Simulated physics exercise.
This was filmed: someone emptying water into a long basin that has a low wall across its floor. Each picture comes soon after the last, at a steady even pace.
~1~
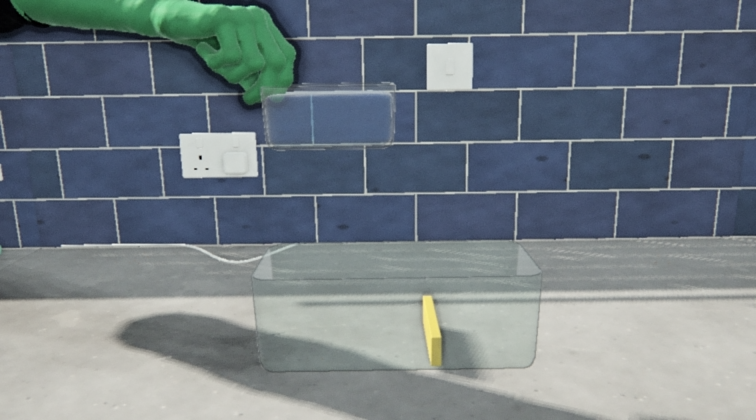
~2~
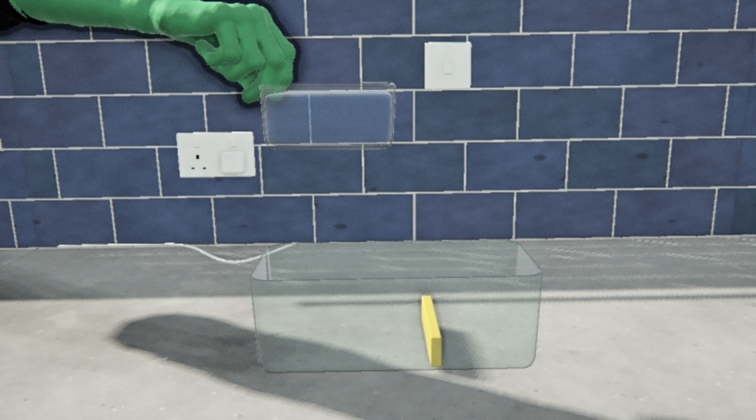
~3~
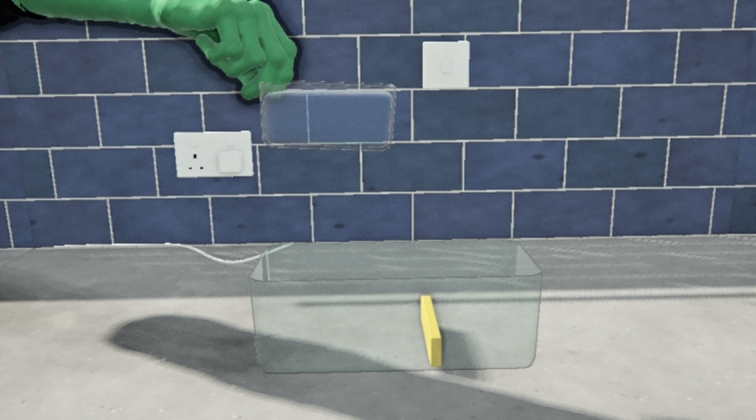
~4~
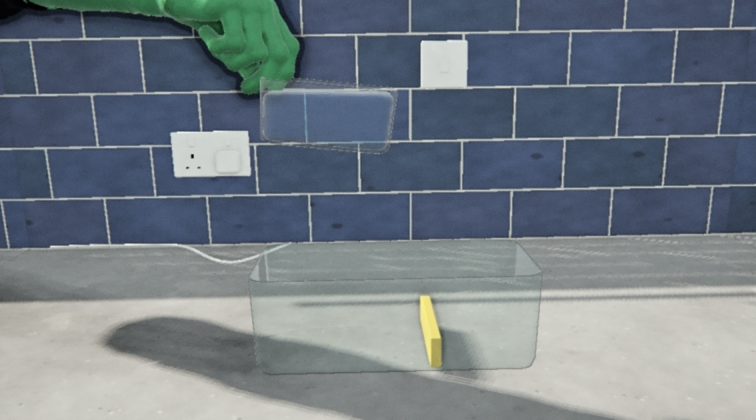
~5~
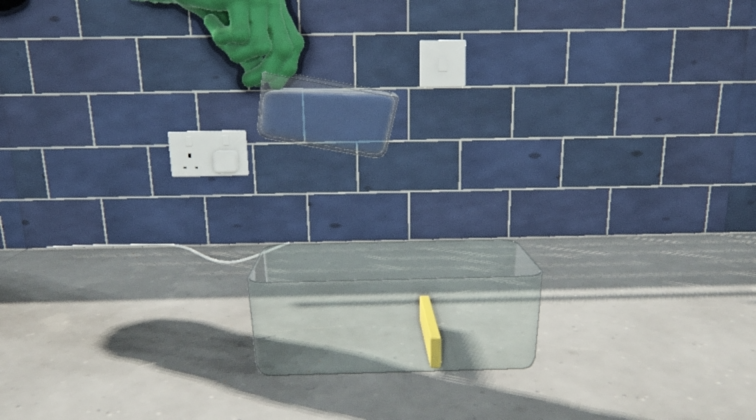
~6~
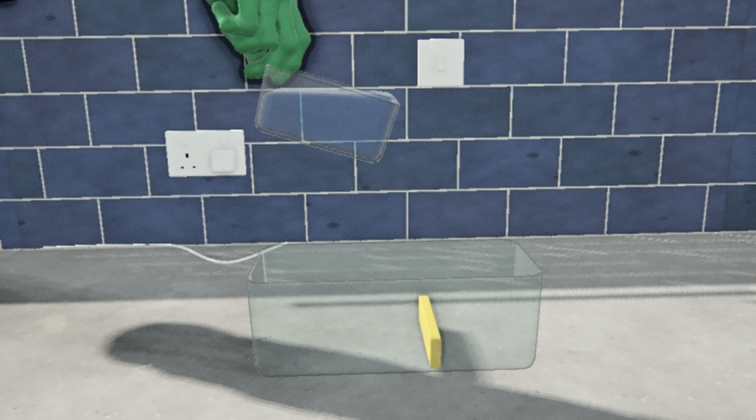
At first, a green-gloved hand holds a small clear container level above a long see-through basin with a low yellow wall across its floor. The container then begins to lean, its right side dipping slowly and then more steeply as the hand shifts at its upper left, while the basin stays still.
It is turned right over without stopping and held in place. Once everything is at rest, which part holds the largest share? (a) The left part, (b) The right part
The right part (b).
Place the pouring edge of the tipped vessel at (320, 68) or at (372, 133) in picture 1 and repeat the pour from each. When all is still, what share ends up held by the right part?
First try: 10 percent; second try: 50 percent.
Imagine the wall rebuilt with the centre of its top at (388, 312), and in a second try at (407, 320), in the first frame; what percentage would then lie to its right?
First try: Roughly 80 per cent; second try: 65 per cent.
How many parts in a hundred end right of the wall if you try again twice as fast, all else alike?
Around 45 in a hundred.
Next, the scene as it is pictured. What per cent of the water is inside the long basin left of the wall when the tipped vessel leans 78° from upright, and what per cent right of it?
The left part holds close to 0 per cent, the right part close to 25.
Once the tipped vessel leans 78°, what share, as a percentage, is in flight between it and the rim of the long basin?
Near 45 parts in a hundred.
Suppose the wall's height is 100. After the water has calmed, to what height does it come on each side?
Once still, it is 20 % on the left and 90 % on the right.
A moment on, the tilt is 78° and 26 per cent is still to pour, 1 is left of the wall and 26 right of it.
Next, the tilt is 112° and 3 per cent is still to pour, 20 is left of the wall and 64 right of it.
Then the tilt is 117° and 0 per cent is still to pour, 32 is left of the wall and 62 right of it.
Later the tilt is 117° and 0 per cent is still to pour, 32 is left of the wall and 61 right of it.
Finally, 32 per cent lies left of the wall, 61 right of it and 7 outside.
